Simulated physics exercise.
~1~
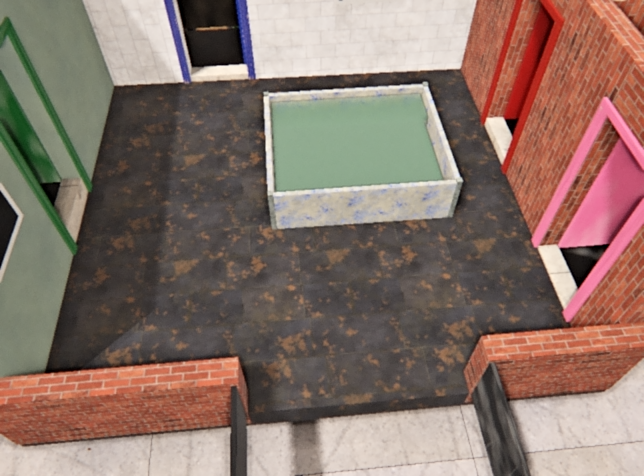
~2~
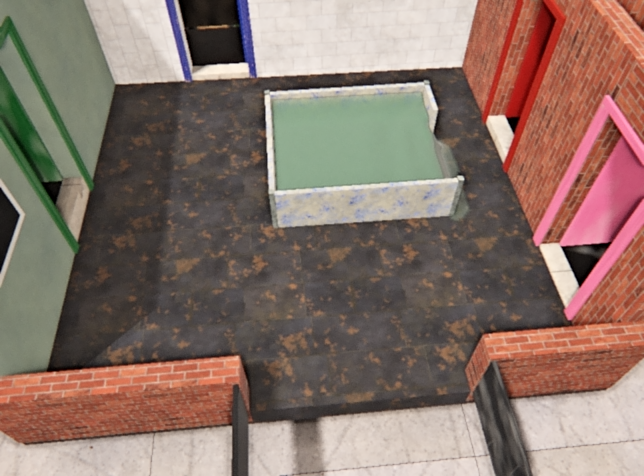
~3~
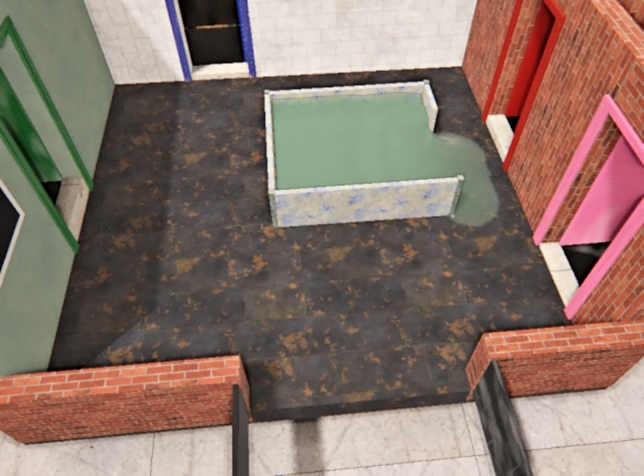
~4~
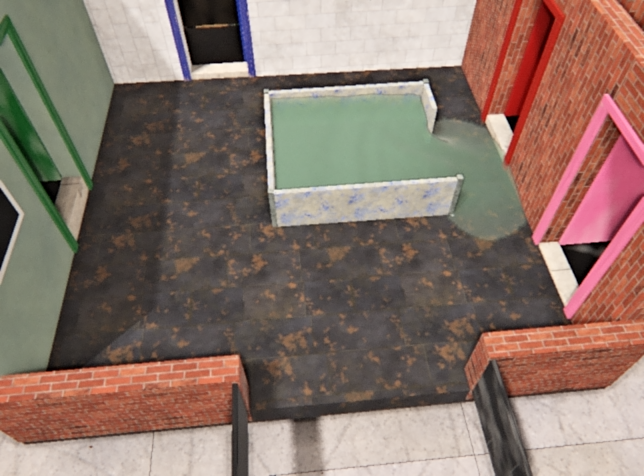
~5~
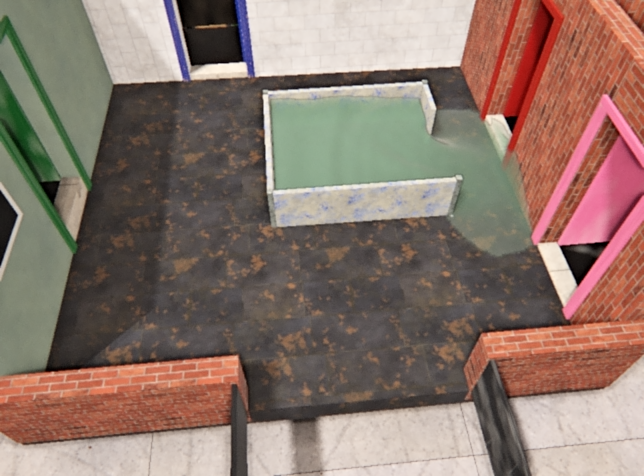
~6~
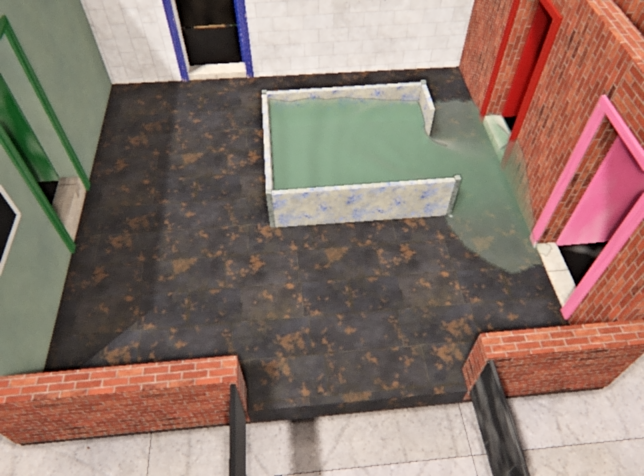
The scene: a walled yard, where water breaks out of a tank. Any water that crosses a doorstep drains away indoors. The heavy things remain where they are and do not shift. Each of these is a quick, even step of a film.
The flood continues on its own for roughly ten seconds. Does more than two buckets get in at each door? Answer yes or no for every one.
Green door: No, pink door: Yes, blue door: No, red door: Yes.
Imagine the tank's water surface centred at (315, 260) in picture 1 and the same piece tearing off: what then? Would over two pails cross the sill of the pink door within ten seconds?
My take is that the pink door crosses the line.
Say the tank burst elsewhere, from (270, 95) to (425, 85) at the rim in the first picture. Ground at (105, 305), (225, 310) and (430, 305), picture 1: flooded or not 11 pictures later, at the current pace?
Taking the points in order: Unwetted, unwetted and unwetted.
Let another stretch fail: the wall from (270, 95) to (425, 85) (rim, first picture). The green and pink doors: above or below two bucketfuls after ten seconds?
Here the green door keeps within bounds, and the pink door gets too much.
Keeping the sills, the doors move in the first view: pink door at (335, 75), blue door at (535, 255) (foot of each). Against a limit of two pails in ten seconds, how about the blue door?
Well, the blue door tops it.
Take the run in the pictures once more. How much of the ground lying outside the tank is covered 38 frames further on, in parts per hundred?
My estimate is near 90 per cent.
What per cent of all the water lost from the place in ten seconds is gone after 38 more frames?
Near 80 in a hundred.
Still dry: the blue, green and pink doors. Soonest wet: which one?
The pink-painted one is the one.
A moment on, water covers 15 % of the floor; the green door not reached, the pink door under two buckets in, the blue door not reached, the red door over two buckets in.
Next, water covers 25 % of the floor; the green door not reached, the pink door over two buckets in, the blue door not reached, the red door far over two buckets in.
Then, water covers 50 % of the floor; the green door not reached, the pink door over two buckets in, the blue door wet at the sill, nothing in, the red door far over two buckets in.
Later, water covers 90 % of the floor; the green door wet at the sill, nothing in, the pink door far over two buckets in, the blue door wet at the sill, nothing in, the red door far over two buckets in.
In the end, water covers 95 % of the floor; the green door wet at the sill, nothing in, the pink door far over two buckets in, the blue door wet at the sill, nothing in, the red door far over two buckets in.
